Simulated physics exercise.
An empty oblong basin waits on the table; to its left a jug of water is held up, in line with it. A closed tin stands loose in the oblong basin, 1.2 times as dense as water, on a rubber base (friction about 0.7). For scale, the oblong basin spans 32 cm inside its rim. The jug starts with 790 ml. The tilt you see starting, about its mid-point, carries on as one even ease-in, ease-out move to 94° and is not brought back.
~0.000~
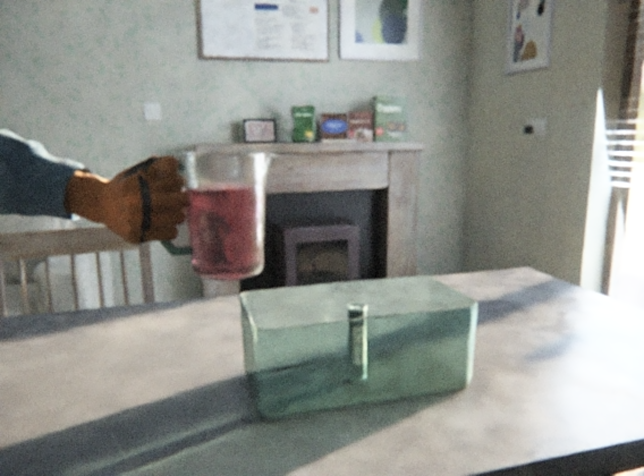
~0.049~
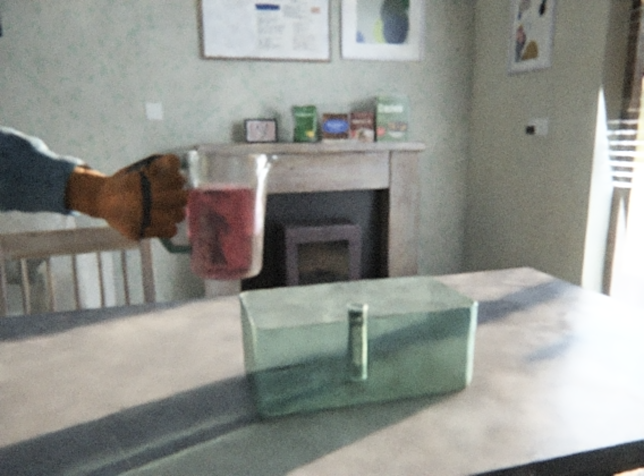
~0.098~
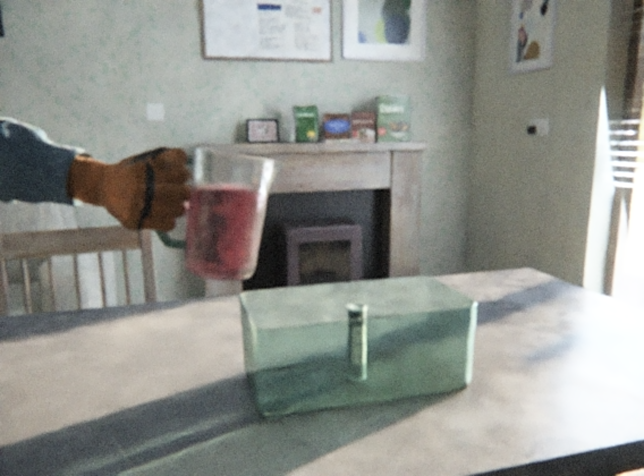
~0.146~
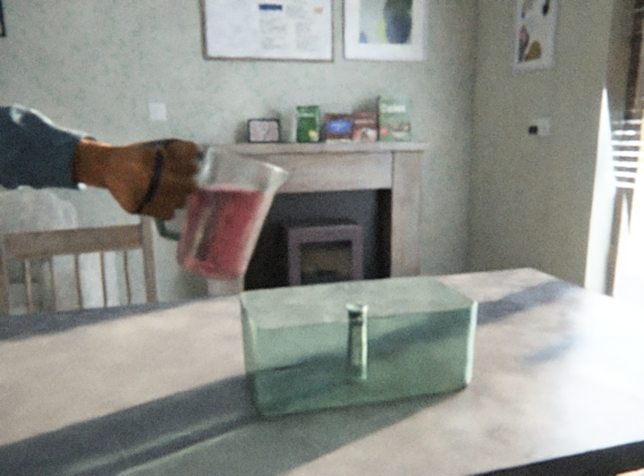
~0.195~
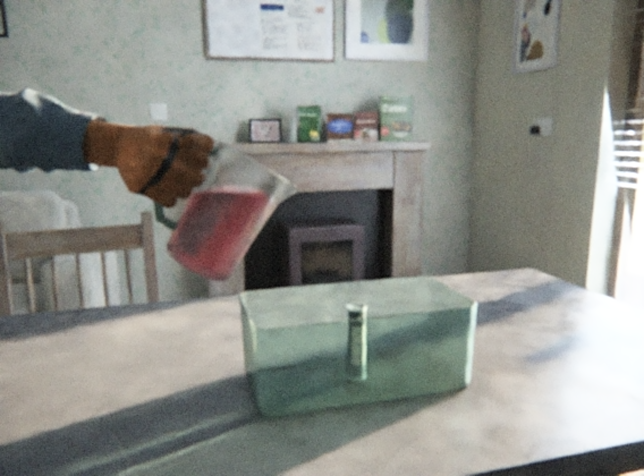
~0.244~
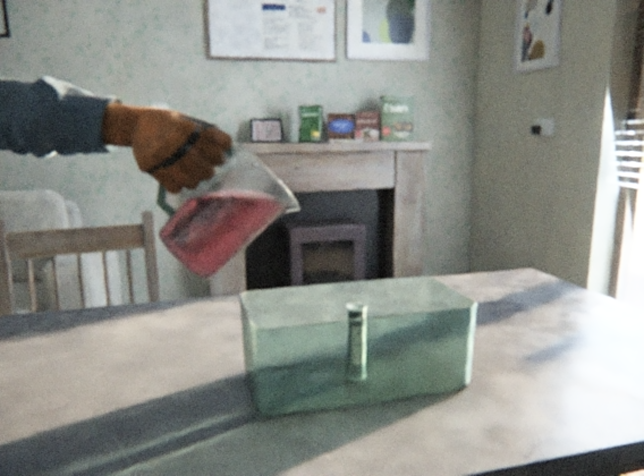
At the start, a gloved hand holds an upright glass jug of red liquid above a table, to the left of a clear oblong basin with a small tin standing inside. The hand then tilts the jug to the right, slightly at first and then steeply, while the basin and tin stay still.
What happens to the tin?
The tin topples.
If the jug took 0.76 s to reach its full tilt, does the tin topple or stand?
Then it falls.
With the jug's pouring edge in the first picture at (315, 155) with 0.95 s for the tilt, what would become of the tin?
Then it remains upright.
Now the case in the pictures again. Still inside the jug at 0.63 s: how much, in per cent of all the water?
Near 38 in a hundred.
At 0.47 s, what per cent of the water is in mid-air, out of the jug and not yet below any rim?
Some 20 per cent.
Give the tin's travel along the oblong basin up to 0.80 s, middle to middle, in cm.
About 10 cm.
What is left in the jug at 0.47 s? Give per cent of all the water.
Near 70 in a hundred.
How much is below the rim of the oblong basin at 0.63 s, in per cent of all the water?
About 42 per cent.
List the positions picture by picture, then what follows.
Tilt 0°; pouring edge (276, 154); surface from (187, 189) to (261, 186); the oblong basin's rim runs from (246, 311) to (452, 290); the tin's top is at (357, 309), in the first frame.
Tilt 2°; pouring edge (278, 157); surface from (188, 188) to (262, 187), in the second frame.
Tilt 9°; pouring edge (284, 163); surface from (191, 187) to (264, 188), in the third frame.
Tilt 19°; pouring edge (292, 175); surface from (192, 195) to (270, 190), in the fourth frame.
Tilt 32°; pouring edge (298, 191); surface from (185, 211) to (277, 194), in the fifth frame.
Tilt 47°; pouring edge (301, 209); surface from (174, 214) to (287, 200), in the sixth frame.
After 0.47 s the tilt is 94° and 71 per cent is still to pour; the tin stands where it began.
After 0.63 s the tilt is 94° and 38 per cent is still to pour; the tin leans 10°.
After 0.80 s the tilt is 94° and 17 per cent is still to pour; the tin lies on its side.
After 0.99 s the tilt is 94° and 8 per cent is still to pour; the tin lies on its side.
In the end the tin lies on its side.
